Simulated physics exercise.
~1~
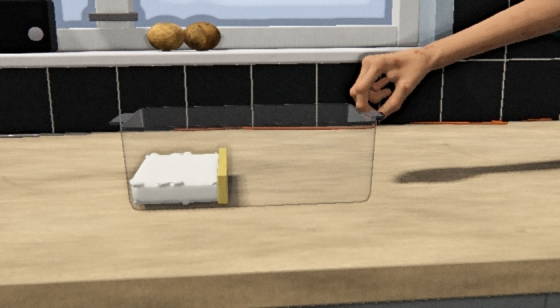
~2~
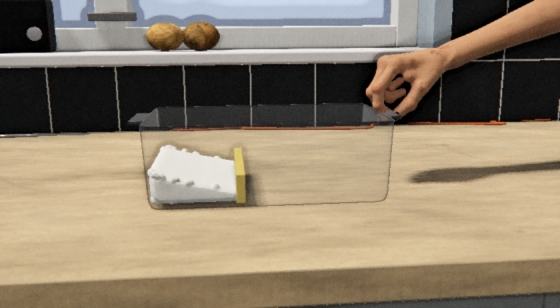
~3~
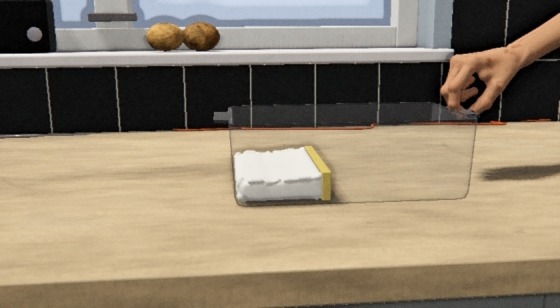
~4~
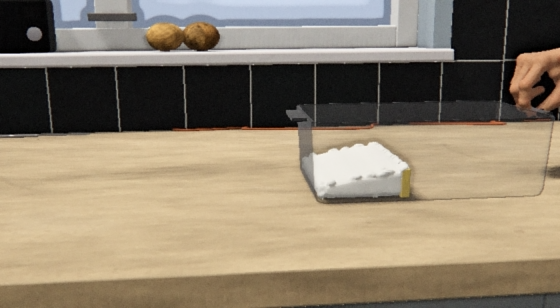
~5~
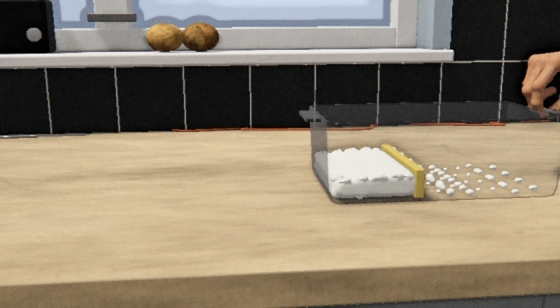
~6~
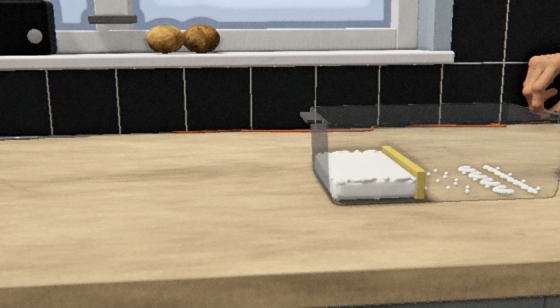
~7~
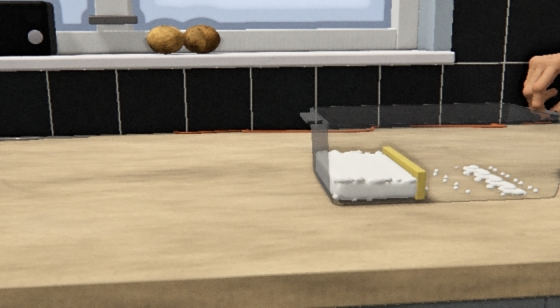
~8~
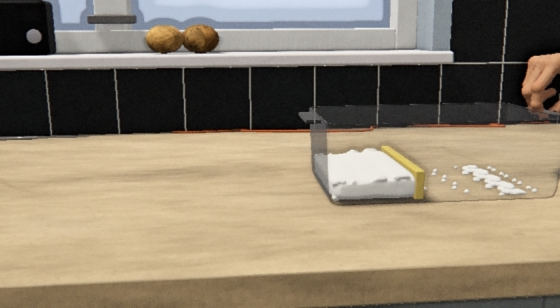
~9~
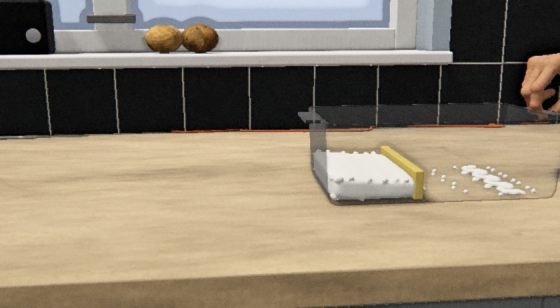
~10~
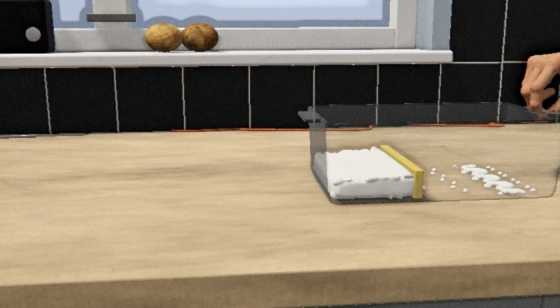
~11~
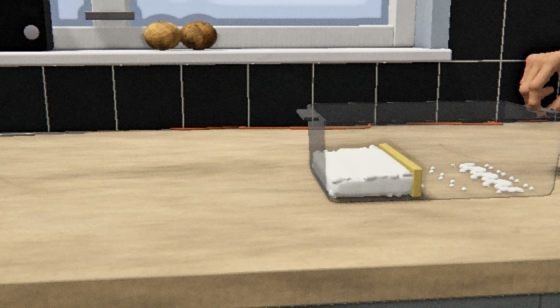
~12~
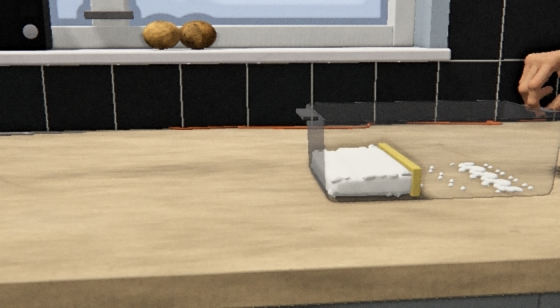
The clip shows a hand sliding a clear oblong tub to the right along a wooden counter, white liquid held left of a yellow divider; some white drops get into the right part, and the tub stops with a small scattered patch lying there.
